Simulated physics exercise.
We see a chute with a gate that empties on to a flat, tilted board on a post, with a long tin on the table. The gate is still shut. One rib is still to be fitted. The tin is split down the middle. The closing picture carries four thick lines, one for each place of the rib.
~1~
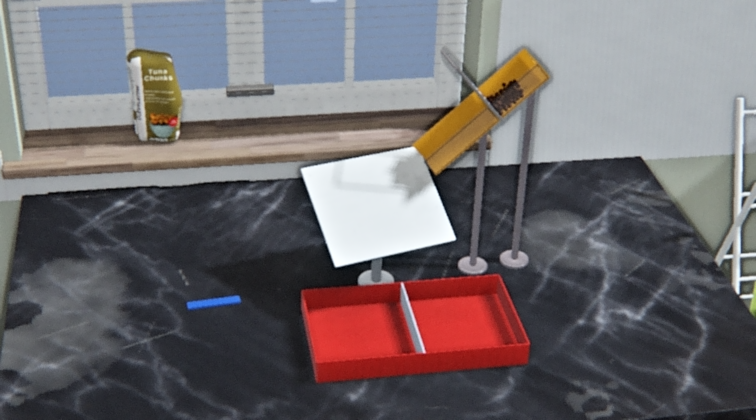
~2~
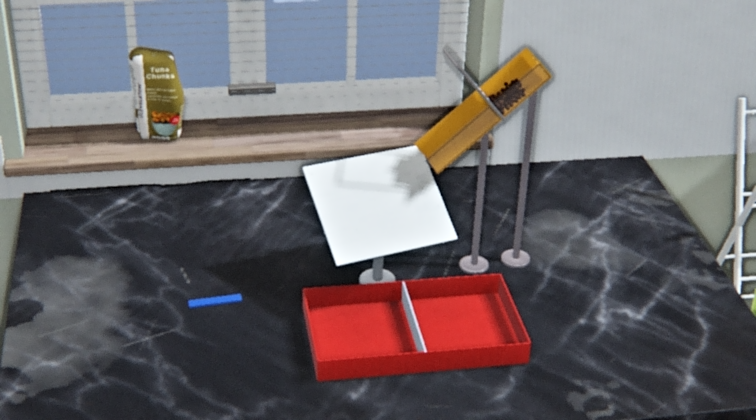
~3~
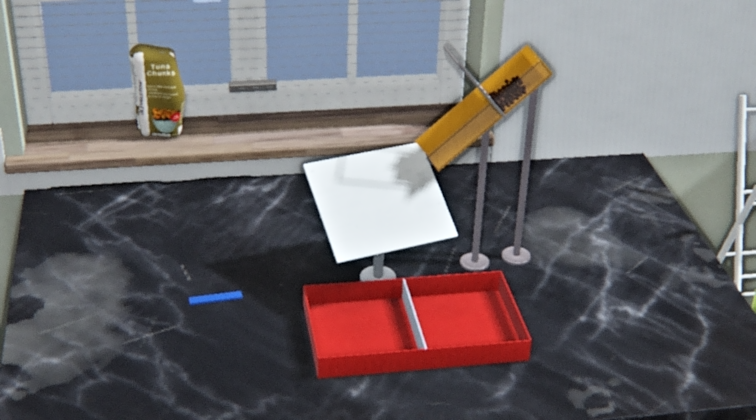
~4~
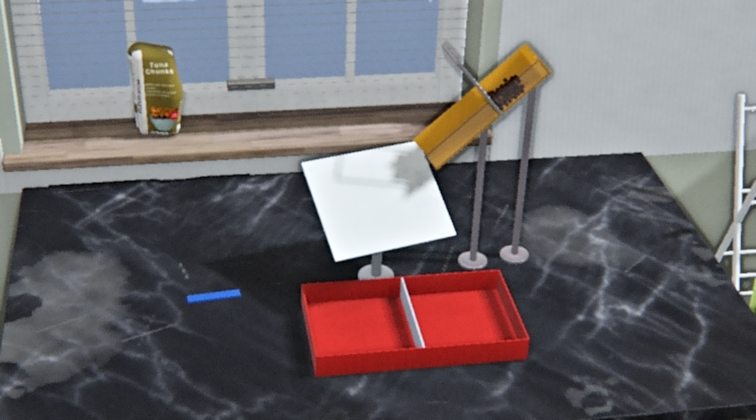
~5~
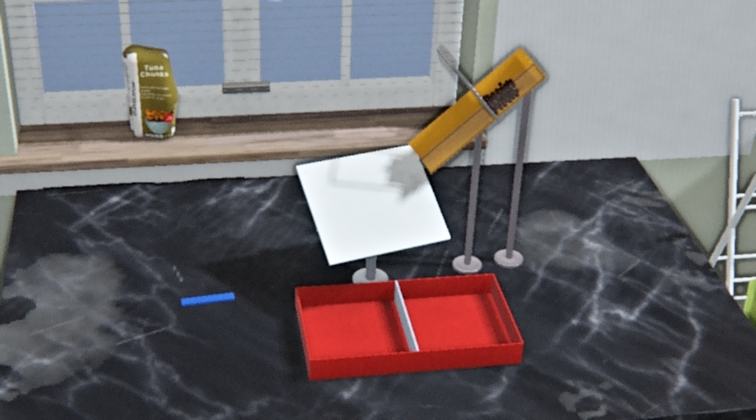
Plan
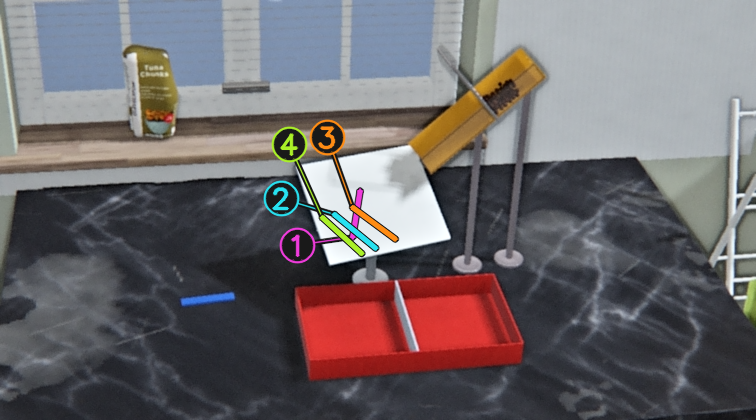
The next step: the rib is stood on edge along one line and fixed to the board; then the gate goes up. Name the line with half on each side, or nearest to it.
Line 2.
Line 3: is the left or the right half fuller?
Right.
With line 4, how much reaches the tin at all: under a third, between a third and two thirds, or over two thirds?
Line 4 gives over two thirds.
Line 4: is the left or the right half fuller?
Left.
On the marked copy, line 1 from (360, 191) to (352, 237); line 2 from (334, 214) to (375, 248); line 3 from (352, 207) to (395, 239); line 4 from (322, 217) to (361, 253).
With 1, of what is caught, most in the left half, a small part in the right.
With 2, of what is caught, about half in the left half, about half in the right.
With 3, of what is caught, a small part in the left half, nearly all in the right.
With 4, of what is caught, most in the left half, about a quarter in the right.
